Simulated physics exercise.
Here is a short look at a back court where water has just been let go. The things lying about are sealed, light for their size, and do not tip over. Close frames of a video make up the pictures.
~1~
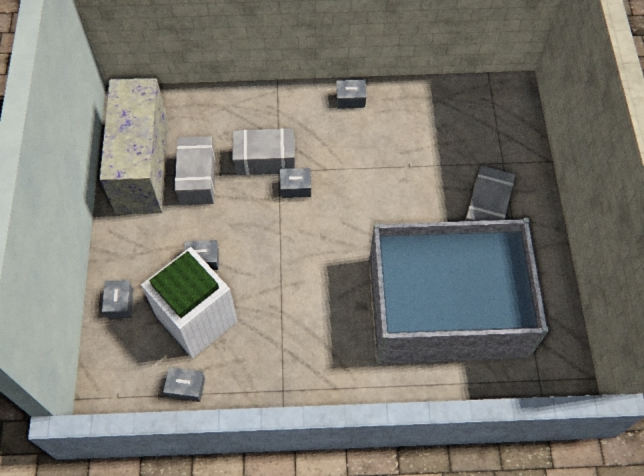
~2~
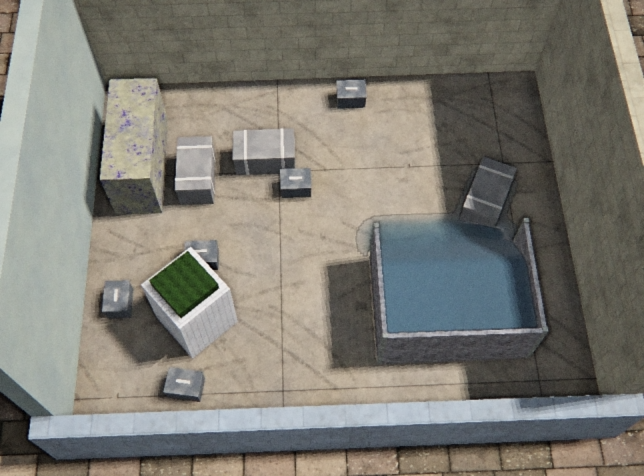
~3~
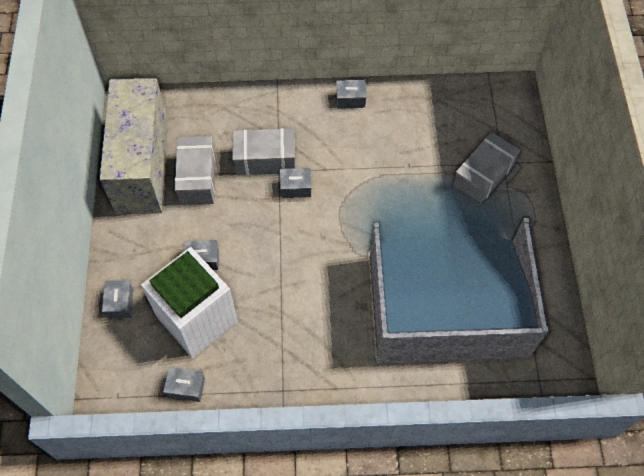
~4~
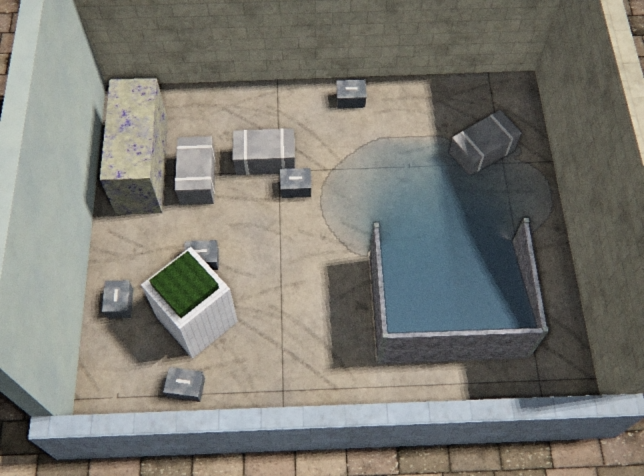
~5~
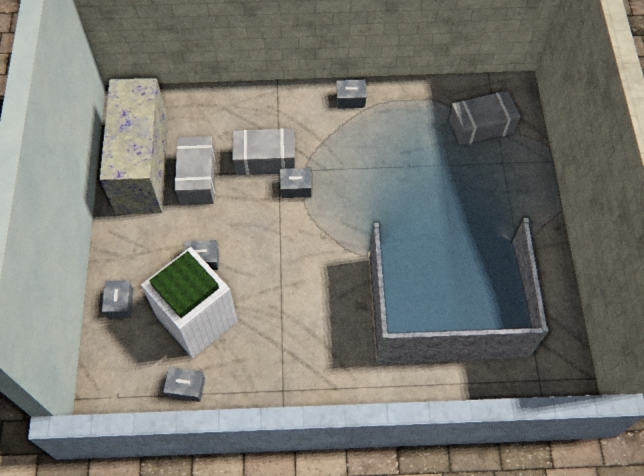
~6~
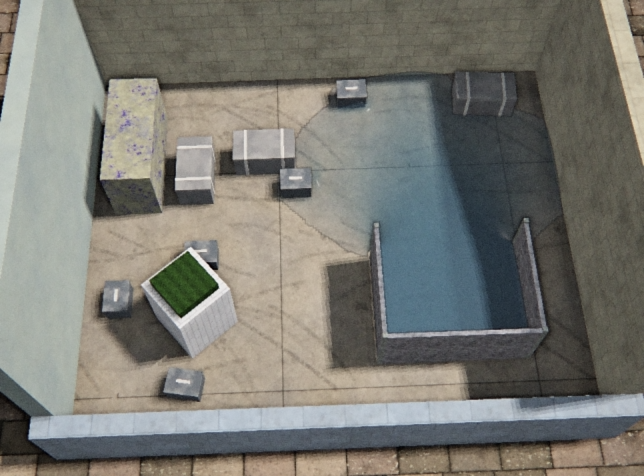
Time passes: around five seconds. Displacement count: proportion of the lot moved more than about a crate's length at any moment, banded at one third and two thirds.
Proportion: One third to two thirds.
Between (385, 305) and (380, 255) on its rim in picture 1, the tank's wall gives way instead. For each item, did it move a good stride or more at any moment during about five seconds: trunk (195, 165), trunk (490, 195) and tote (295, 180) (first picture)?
Taking them in order, displaced that much, less than that, less than that.
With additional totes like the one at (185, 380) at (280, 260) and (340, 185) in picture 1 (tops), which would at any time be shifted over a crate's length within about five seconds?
In that order: Under that, yes.
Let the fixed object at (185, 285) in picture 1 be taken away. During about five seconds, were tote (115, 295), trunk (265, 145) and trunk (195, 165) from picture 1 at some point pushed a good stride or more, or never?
Working through the list, the first object stuck around, the middle one covered the distance, and the last covered the distance.
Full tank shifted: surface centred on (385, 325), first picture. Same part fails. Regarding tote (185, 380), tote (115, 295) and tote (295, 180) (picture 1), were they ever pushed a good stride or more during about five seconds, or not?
Lab note - in sequence: Less than that; less than that; displaced that much.
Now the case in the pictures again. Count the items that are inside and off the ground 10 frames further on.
The total is 2.
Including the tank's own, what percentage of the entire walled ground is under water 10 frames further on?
50 per cent, roughly.
A moment on, 1 of 8 are well off their spots; 1 afloat.
Next, 2 of 8 are well off their spots; 2 afloat.
Later, 3 of 8 are well off their spots; 4 afloat.
In the end, 5 of 8 are well off their spots, and 5 have been at some point; 3 afloat.
